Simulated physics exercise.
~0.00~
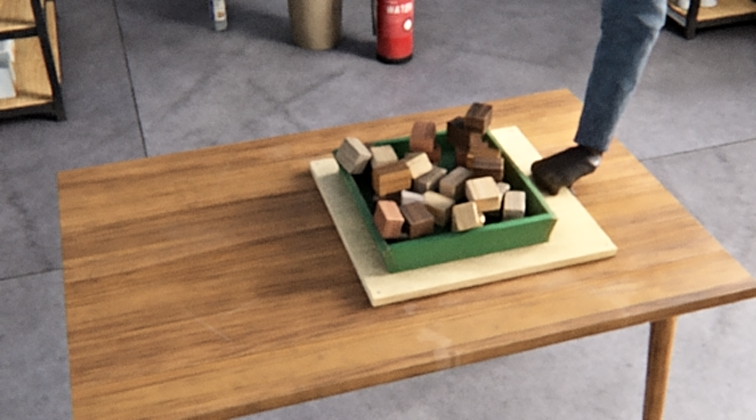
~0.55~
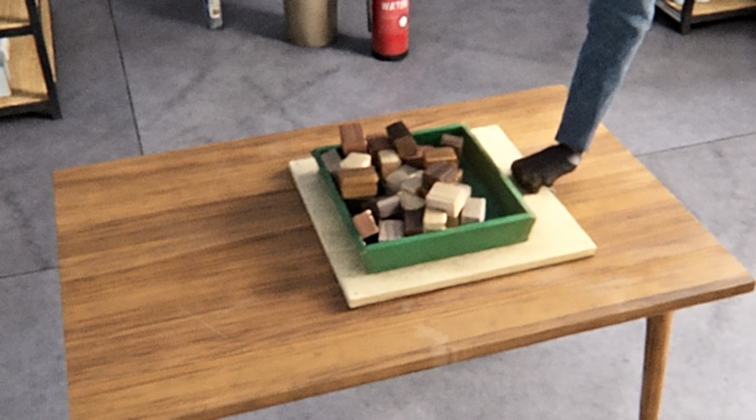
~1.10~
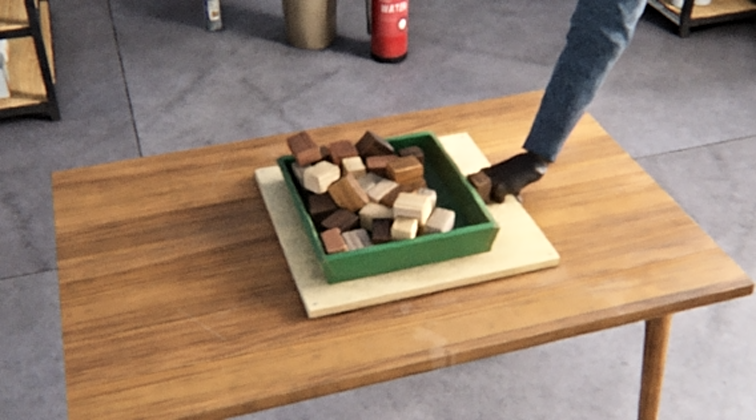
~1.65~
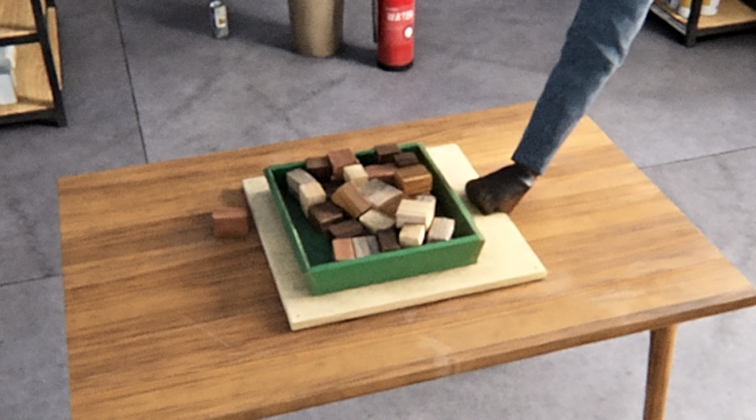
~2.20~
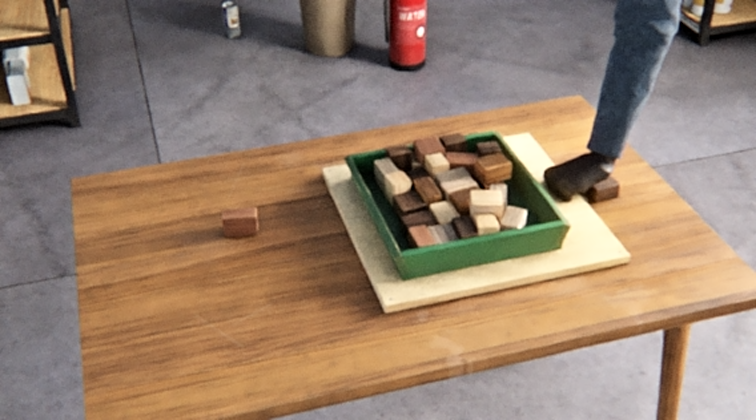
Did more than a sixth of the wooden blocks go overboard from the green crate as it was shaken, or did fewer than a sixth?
Fewer than a sixth of the wooden blocks went overboard. Only a couple ended up on the table, while the rest stayed in the green crate.
